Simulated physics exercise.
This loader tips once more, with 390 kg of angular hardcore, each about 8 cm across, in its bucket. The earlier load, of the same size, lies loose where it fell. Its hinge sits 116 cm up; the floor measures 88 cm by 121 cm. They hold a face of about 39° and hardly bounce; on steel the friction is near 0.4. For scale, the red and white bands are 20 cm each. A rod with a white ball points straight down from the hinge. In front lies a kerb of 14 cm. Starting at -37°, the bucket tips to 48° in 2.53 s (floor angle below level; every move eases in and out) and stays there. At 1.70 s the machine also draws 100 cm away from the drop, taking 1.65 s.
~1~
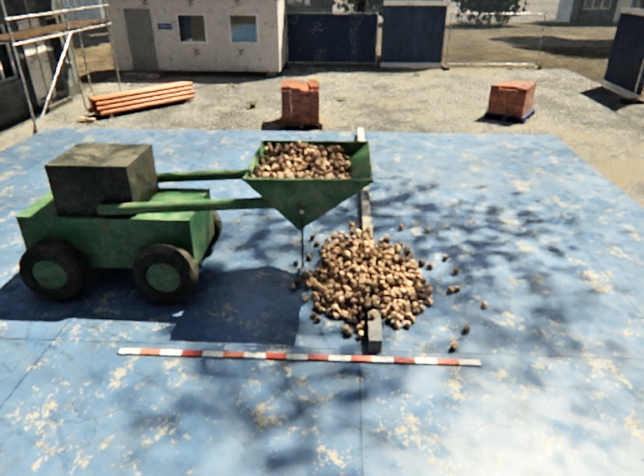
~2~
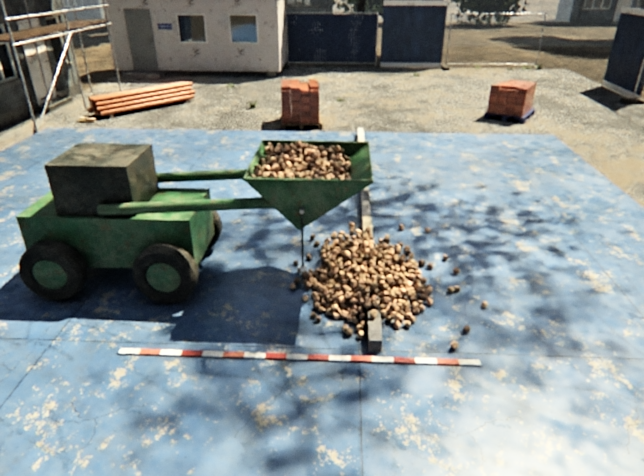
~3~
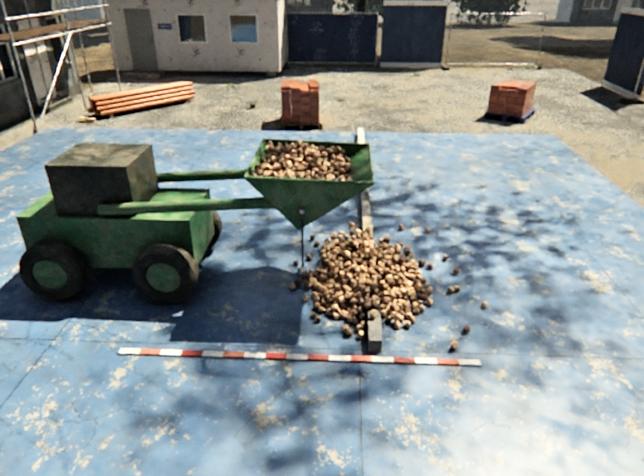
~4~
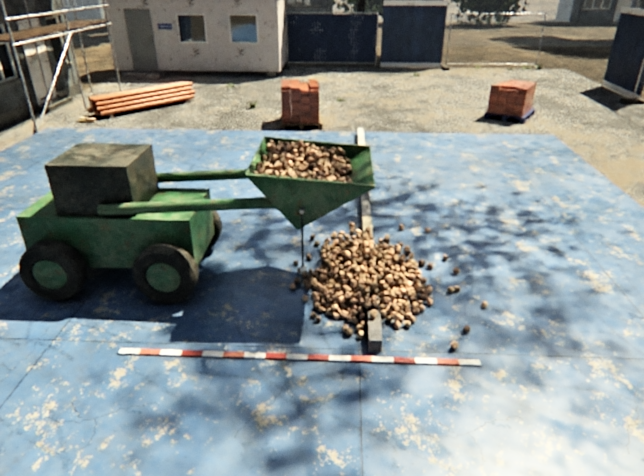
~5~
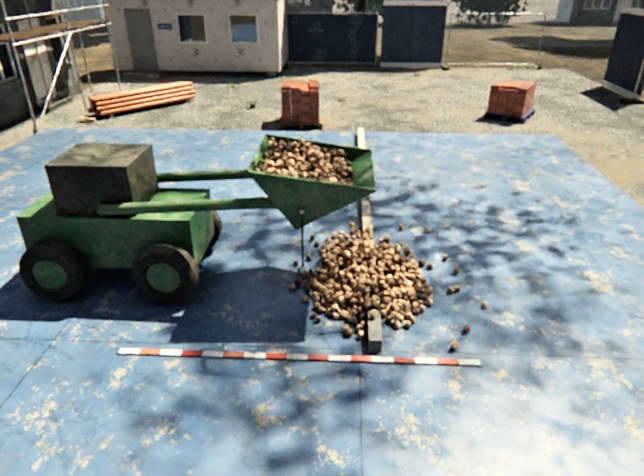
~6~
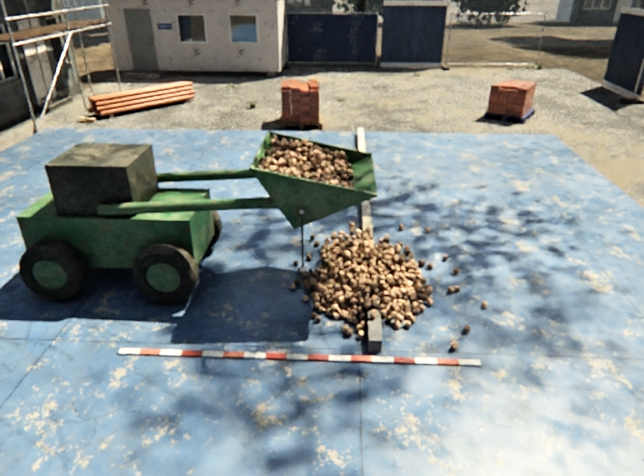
On a sunlit yard with a worn blue floor, a green loader stands at left, holding a bucket of brown stones above a loose heap lying across a kerb. The bucket slowly tilts, its right-hand lip dipping slightly, while the loader and the heap below stay still.
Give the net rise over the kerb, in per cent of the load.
Close to 25 parts in a hundred.
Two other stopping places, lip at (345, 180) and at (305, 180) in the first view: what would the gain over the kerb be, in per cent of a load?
About 0 and 0 per cent.
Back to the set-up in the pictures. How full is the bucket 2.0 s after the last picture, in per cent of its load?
About 0 per cent.
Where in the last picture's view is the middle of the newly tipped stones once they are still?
Around (341, 265).
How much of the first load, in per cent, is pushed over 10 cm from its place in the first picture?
About 5 per cent.
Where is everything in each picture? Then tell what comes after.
The first picture shows lip at (373, 181), floor tilted -37°, highest stones at (307, 151). The earlier load is highest near (357, 253), 29 cm above ground level, 70 % on this side of the kerb, 30 % over the kerb.
In the second picture, the bucket is at -36°, its lip at (373, 182); the top of the load is at (303, 151).
The third picture shows lip at (374, 184), floor tilted -35°, highest stones at (292, 151).
The fourth picture shows lip at (375, 187), floor tilted -32°, highest stones at (282, 151).
In the fifth picture, the bucket is at -29°, its lip at (376, 191); the top of the load is at (277, 146).
In the sixth picture, the bucket is at -25°, its lip at (377, 196); the top of the load is at (279, 144).
Then, 1.3 s after the last picture the floor is at 35°; in per cent of one load, 87 in the bucket, 82 on this side of the kerb, 31 over the kerb; the foremost stones are at (454, 285).
Then, 2.0 s after the last picture the floor is at 48°; in per cent of one load, 0 in the bucket, 145 on this side of the kerb, 55 over the kerb; the foremost stones are at (454, 285).
Then, 3.2 s after the last picture the floor is at 48°; in per cent of one load, 0 in the bucket, 145 on this side of the kerb, 55 over the kerb; the foremost stones are at (451, 275).
Then, 5.9 s after the last picture the floor is at 48°; in per cent of one load, 0 in the bucket, 145 on this side of the kerb, 55 over the kerb; the foremost stones are at (451, 275). Net gain over the kerb, 25.
